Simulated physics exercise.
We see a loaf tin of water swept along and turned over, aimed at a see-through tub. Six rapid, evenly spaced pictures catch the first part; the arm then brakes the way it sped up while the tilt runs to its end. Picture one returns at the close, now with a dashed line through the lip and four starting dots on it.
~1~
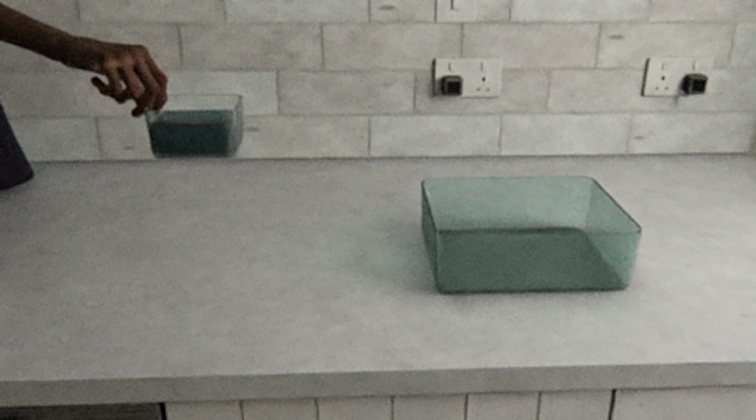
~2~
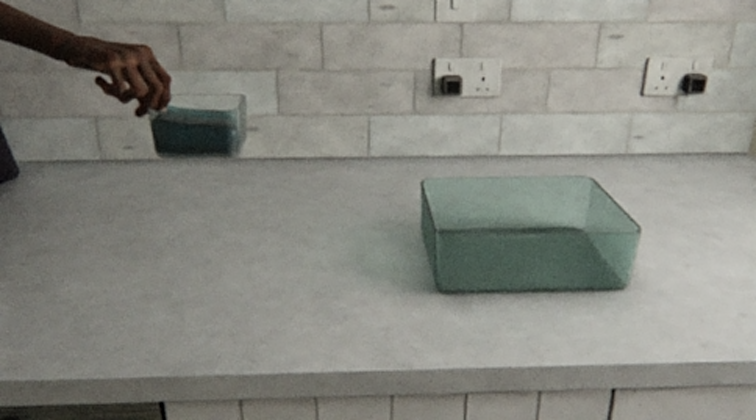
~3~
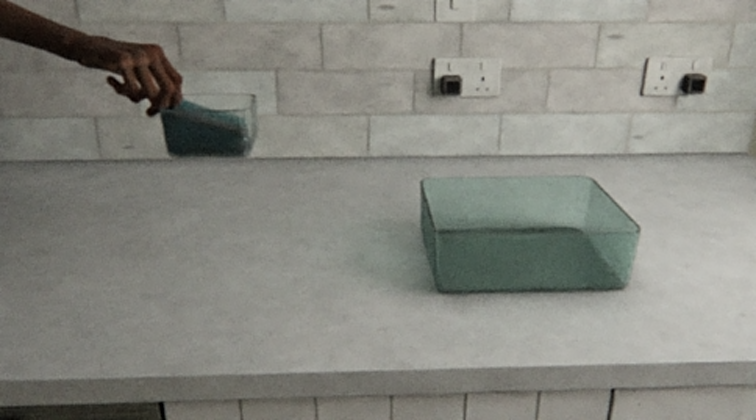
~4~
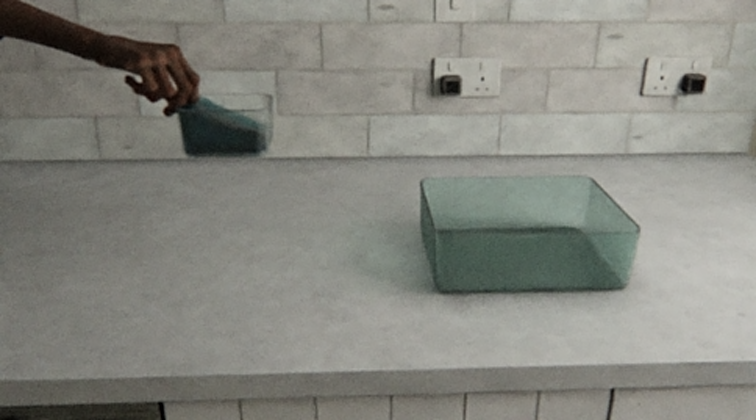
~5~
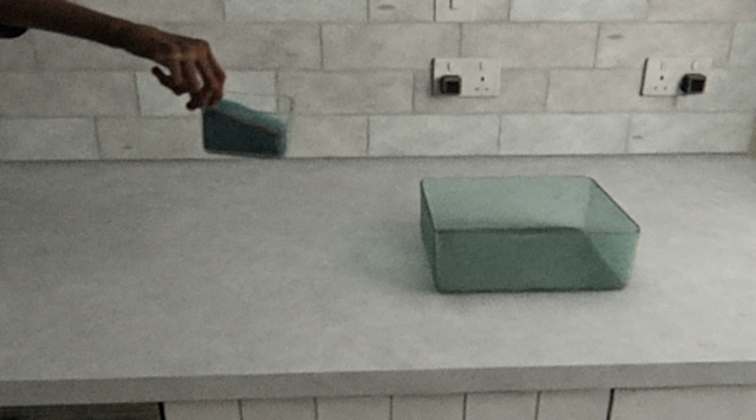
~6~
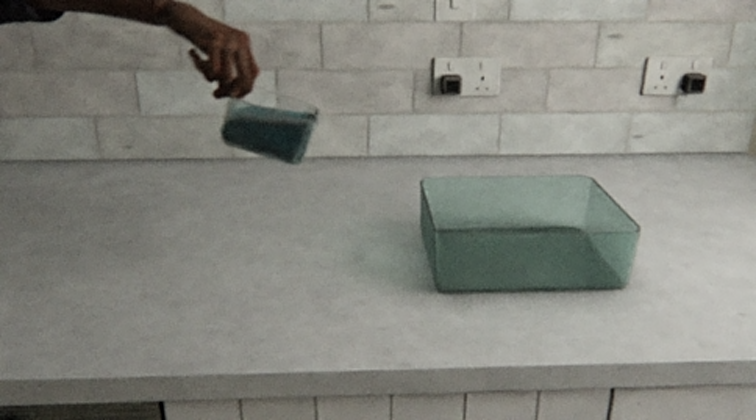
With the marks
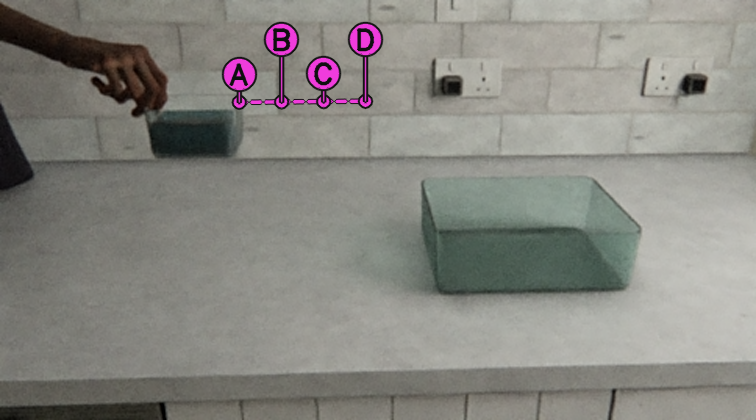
A hand reaching in from the left holds a small clear container of dark bluish-green liquid above a pale grey countertop, seen from the front by a still camera. A larger, see-through green tub sits to the right, before a whitish brick-patterned wall with sockets. The hand carries the small container rightward, the liquid sloshing inside, then tilts it slightly down towards the right.
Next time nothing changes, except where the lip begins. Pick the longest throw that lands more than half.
Use spot B.
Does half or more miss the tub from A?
Yes.
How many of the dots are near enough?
Three of them.
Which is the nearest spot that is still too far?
The answer is A.
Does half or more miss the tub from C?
No, that is safe.
On the marked copy, A at (239, 102); B at (281, 101); C at (323, 101); D at (365, 101).
With A, about 19 % lands in the tub, 79 % falls short.
With B, about 69 % lands in the tub, 28 % falls short and 4 % goes beside or beyond.
With C, about 88 % lands in the tub, 6 % falls short and 6 % goes beside or beyond.
With D, about 87 % lands in the tub, 1 % falls short and 12 % goes beside or beyond.
